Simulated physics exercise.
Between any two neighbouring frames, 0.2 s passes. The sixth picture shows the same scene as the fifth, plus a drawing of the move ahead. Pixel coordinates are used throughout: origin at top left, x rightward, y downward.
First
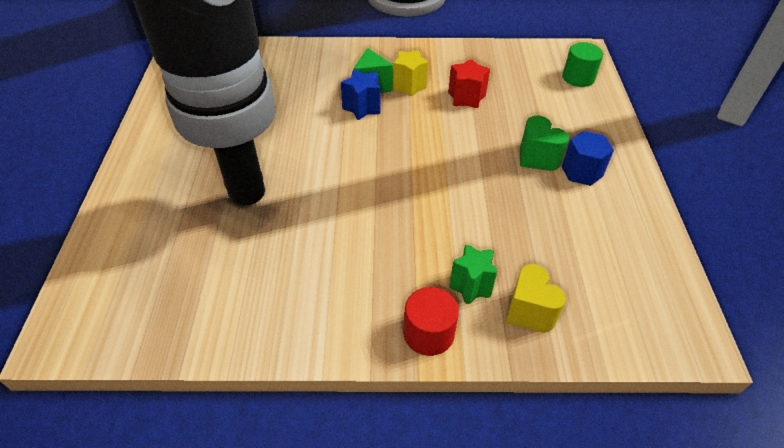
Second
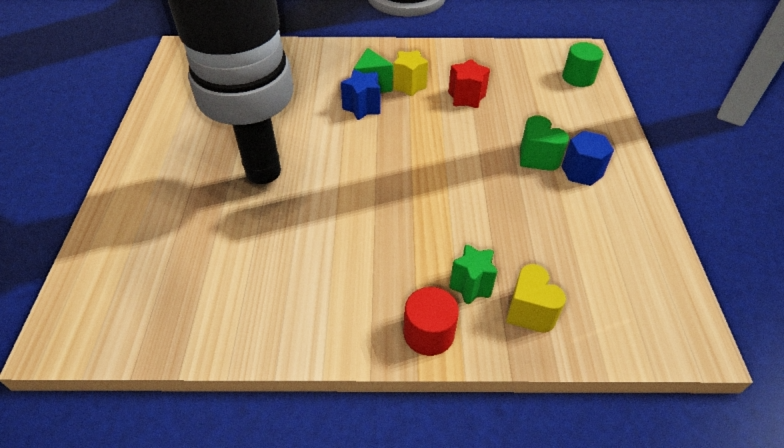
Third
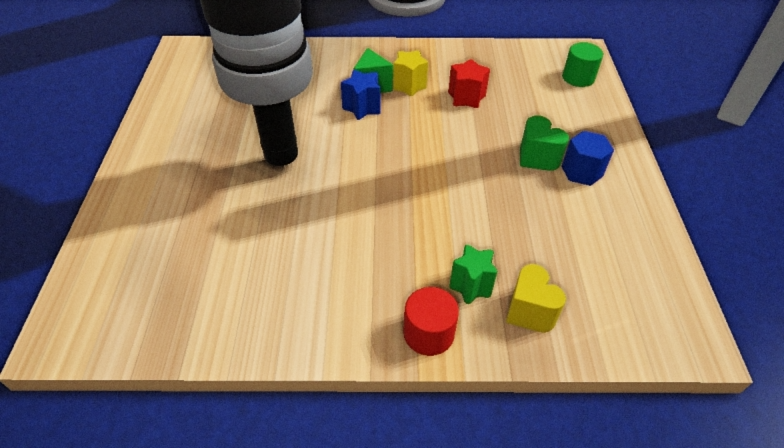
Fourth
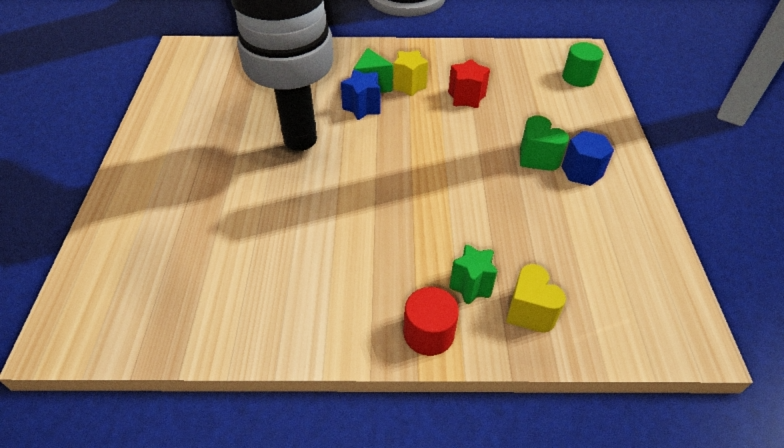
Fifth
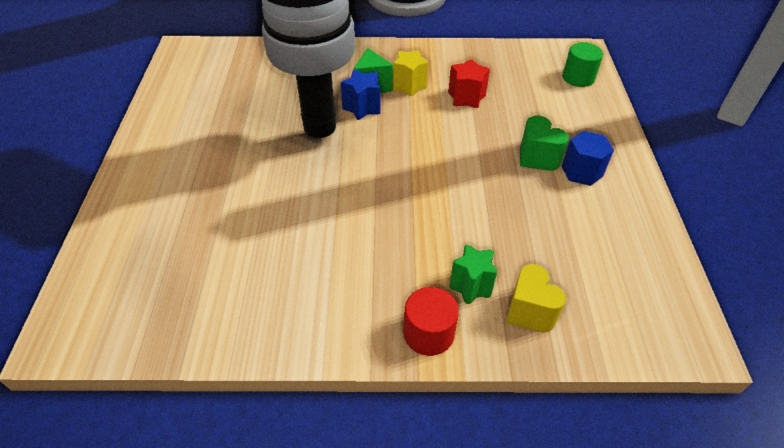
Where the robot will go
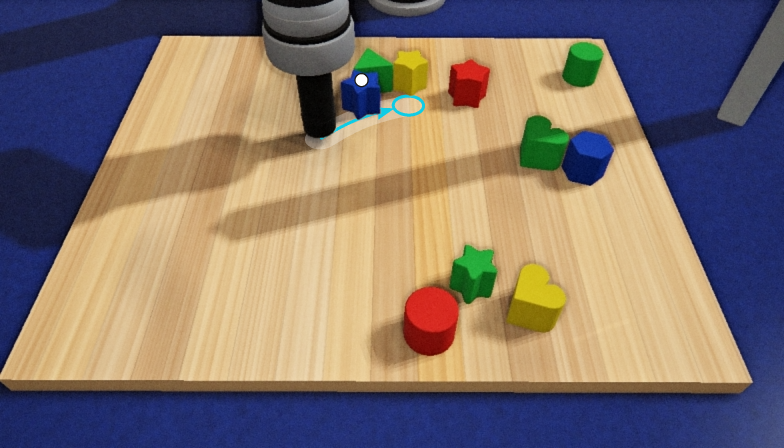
A pale wooden board lies on a deep blue surface, seen from above at an angle by a still camera. Blue, green, yellow and red blocks sit near the back, a green cylinder at the far right, a green heart beside a blue block below it, and a green star, red cylinder and yellow heart nearer the front. A black-tipped robotic arm glides rightward and backward toward the blue star, touching nothing.
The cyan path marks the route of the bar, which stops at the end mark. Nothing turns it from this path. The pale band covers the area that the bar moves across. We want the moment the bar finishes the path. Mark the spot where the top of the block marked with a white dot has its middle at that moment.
Just about (402, 61).
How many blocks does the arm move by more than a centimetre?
The answer is three or more blocks.
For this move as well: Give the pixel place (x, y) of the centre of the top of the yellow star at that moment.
Near (422, 48).
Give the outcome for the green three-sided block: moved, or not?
It will end up elsewhere.
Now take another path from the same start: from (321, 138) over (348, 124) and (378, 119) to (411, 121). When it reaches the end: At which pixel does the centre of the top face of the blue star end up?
When the path ends, it will be at (383, 74).
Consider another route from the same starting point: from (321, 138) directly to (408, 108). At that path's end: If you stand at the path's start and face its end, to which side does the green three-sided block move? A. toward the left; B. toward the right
The one that fits is A, toward the left.
Path on the board, from (321, 138) through (348, 123) and (378, 113) to (408, 105); the dot is on the blue star.
On the path given first. One third of the way, bar (348, 113); blue star (364, 78).
Two thirds of the way, bar (378, 103); blue star (384, 67), turned 35° anticlockwise; green three-sided block (376, 51), turned 15° anticlockwise.
At the end, bar (409, 96); blue star (402, 61), turned 60° anticlockwise; green three-sided block (376, 50), turned 25° anticlockwise; yellow star (422, 48); red star in place.
